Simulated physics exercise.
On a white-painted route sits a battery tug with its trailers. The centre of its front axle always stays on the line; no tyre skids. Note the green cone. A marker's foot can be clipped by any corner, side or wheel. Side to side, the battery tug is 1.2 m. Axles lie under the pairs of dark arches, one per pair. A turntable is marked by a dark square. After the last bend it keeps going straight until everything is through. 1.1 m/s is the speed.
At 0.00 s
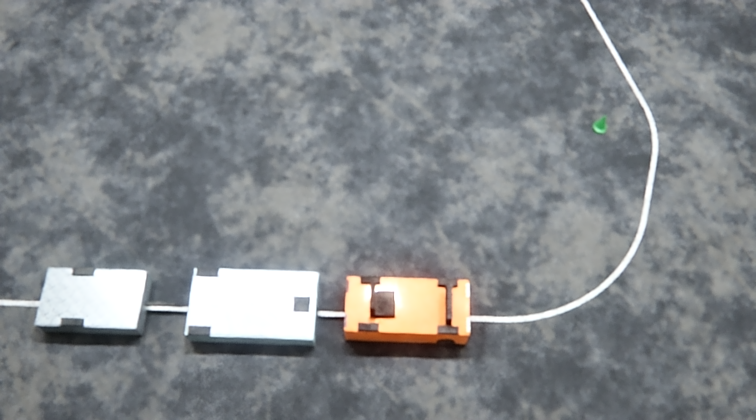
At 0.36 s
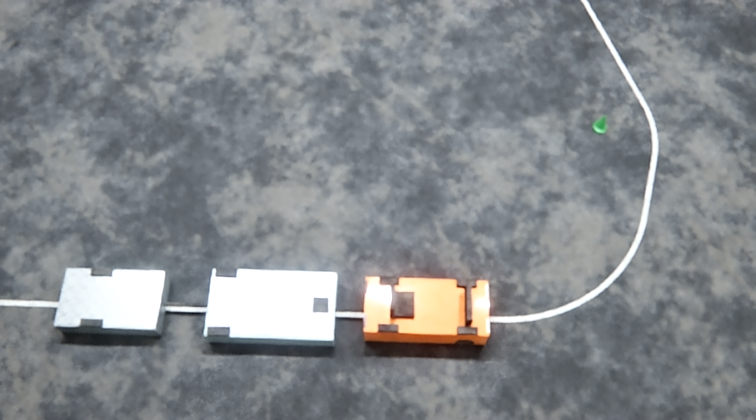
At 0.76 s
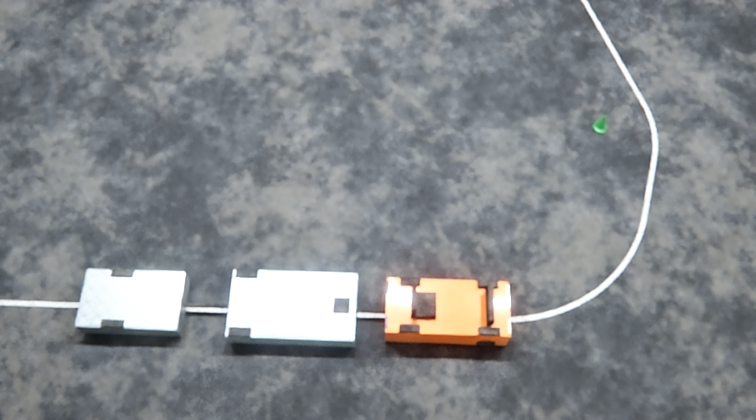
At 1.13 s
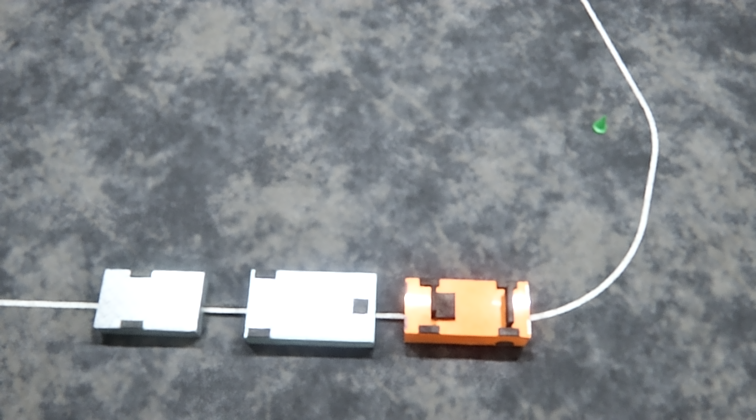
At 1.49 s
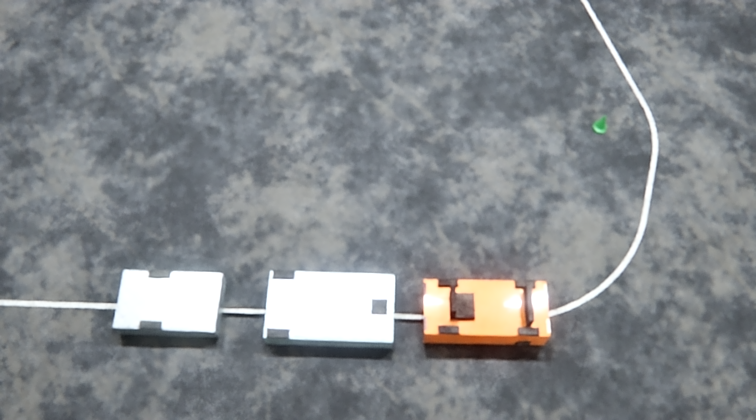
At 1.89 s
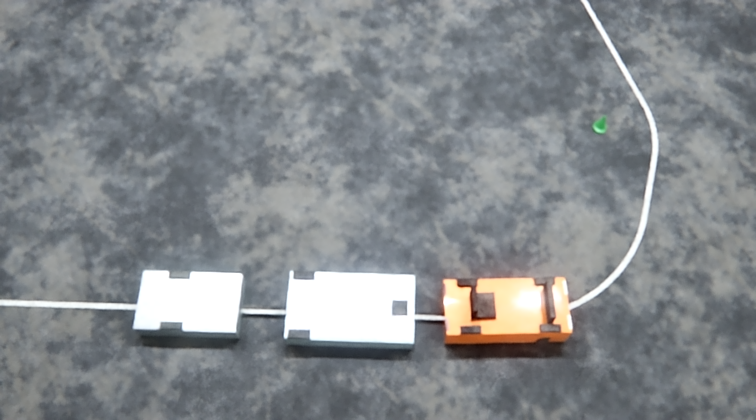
In the video, a small orange vehicle pulls two pale trailers rightward along a white line on a mottled gray floor, moving steadily and turning very slightly as it meets the curve, while a small green marker stays still.
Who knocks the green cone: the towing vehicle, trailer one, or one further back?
That one's the nearest trailer.
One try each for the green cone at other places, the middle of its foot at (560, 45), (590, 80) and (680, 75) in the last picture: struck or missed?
Place one: Contact; place two: Contact; place three: No contact.
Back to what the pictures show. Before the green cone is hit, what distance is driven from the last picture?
After roughly 9.5 metres.
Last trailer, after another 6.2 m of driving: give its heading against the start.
Roughly 10°.
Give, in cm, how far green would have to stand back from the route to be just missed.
The figure for green is 70.
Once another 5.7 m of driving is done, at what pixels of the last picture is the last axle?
Approximate position: (415, 301).
Then, 7.6 s in, the last axle is at (436, 298) of the last picture, 25 cm off the line.
Then, 10.5 s in, the last axle is at (542, 256) of the last picture, 110 cm off the line; the first trailer has hit green.
Then, 19.0 s in, the last axle is out of the picture, 30 cm off the line; 1 of 1 struck in all.
